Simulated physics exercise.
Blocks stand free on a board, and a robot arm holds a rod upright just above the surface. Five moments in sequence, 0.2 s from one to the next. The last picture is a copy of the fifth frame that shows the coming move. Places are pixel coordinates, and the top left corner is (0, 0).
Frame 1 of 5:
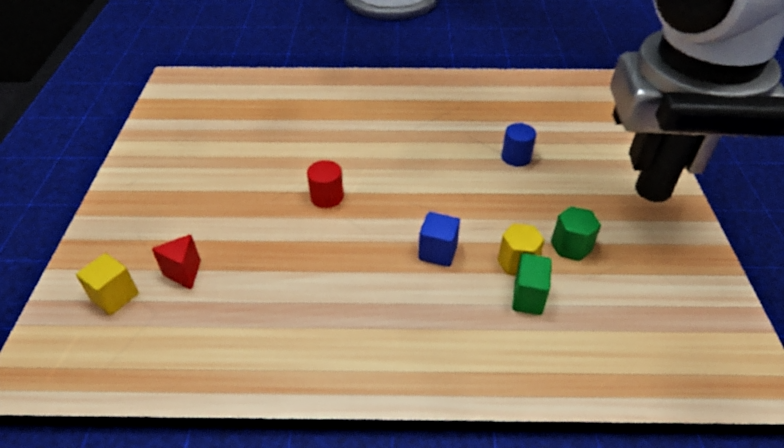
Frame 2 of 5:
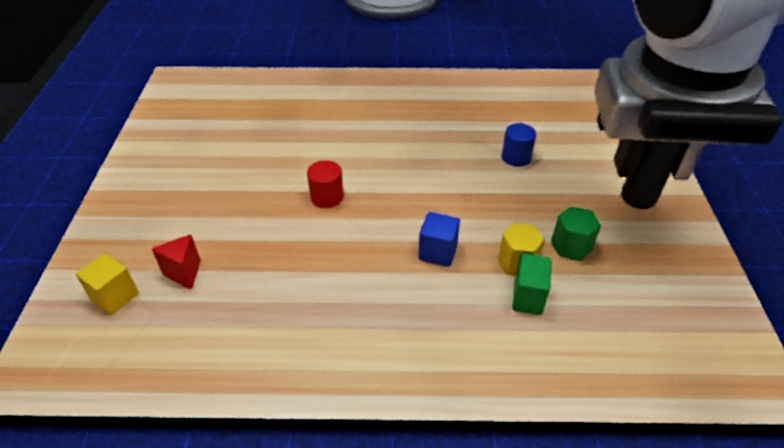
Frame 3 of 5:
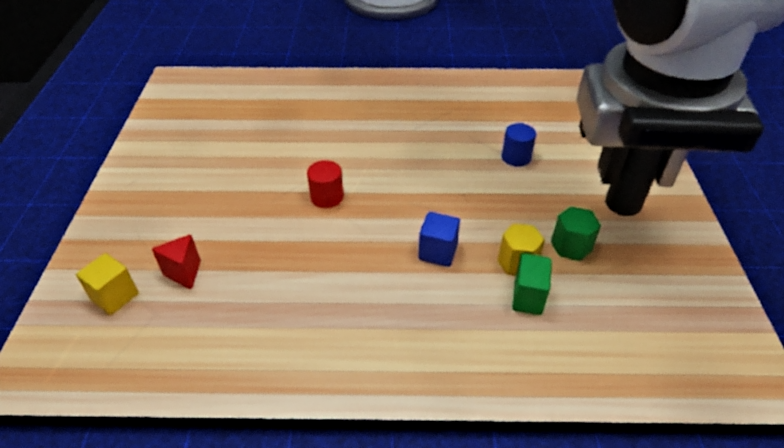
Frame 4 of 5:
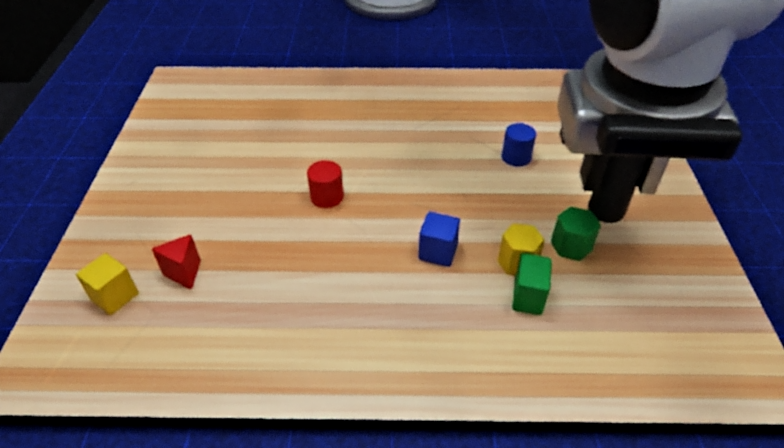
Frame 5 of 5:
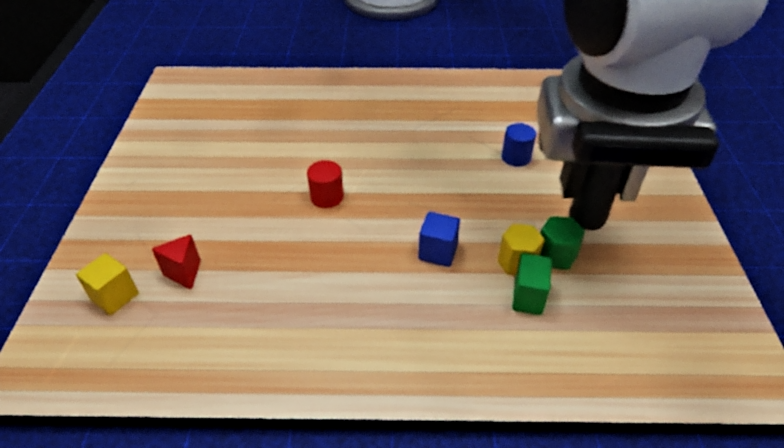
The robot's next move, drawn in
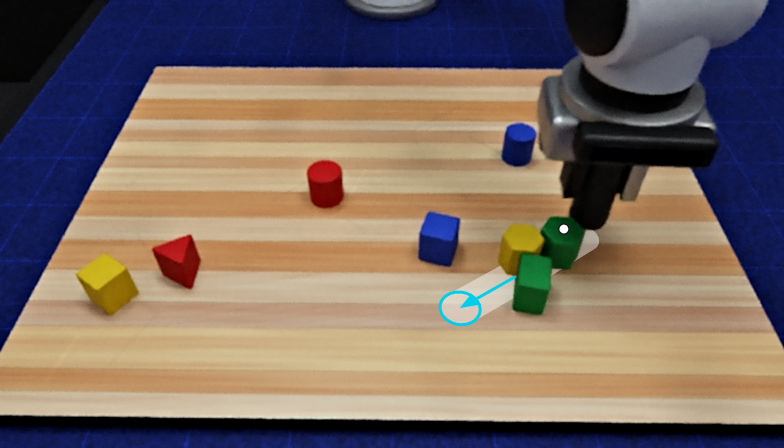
On a wooden board, a robot arm moves left and nudges the green hexagon toward the yellow one.
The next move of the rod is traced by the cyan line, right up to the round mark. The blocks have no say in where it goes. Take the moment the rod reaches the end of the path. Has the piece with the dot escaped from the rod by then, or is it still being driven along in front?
It will keep going ahead of the rod.
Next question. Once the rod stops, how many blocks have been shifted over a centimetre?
The count is three or more.
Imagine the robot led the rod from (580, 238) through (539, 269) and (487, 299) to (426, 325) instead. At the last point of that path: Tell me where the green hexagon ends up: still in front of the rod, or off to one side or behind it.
I predict the rod still has it in front.
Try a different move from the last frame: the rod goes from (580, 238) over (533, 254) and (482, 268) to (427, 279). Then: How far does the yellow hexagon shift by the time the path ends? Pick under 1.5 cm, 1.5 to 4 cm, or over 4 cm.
Beyond 4 cm.
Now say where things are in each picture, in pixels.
In the first frame, lower end of the rod at (652, 192), tops of blocks, blue square block at (440, 225), yellow hexagon at (524, 236), green oblong block at (536, 270), green hexagon at (580, 220).
In the second frame, rod at (638, 199), blocks as before.
In the third frame, rod at (623, 205), blocks as before.
In the fourth frame, rod at (606, 212), blocks as before.
In the fifth frame, rod at (587, 219), blue square block at (440, 225), yellow hexagon at (524, 236), green oblong block at (536, 270), green hexagon at (564, 229).
The drawn path runs from (580, 238) to (460, 308); the dot is on the green hexagon.
The first path, step by step. One third of the way, rod at (548, 241); yellow hexagon at (479, 249), turned 15° clockwise; green oblong block at (521, 285), turned 55° anticlockwise; green hexagon at (520, 251).
Two thirds of the way, rod at (506, 266); yellow hexagon at (439, 260), turned 65° clockwise; green oblong block at (506, 300); green hexagon at (476, 277).
At the end, rod at (463, 290); blue square block not moved; yellow hexagon at (428, 262), turned 100° clockwise; green oblong block at (506, 300), turned 140° anticlockwise; green hexagon at (436, 307), turned 20° anticlockwise.
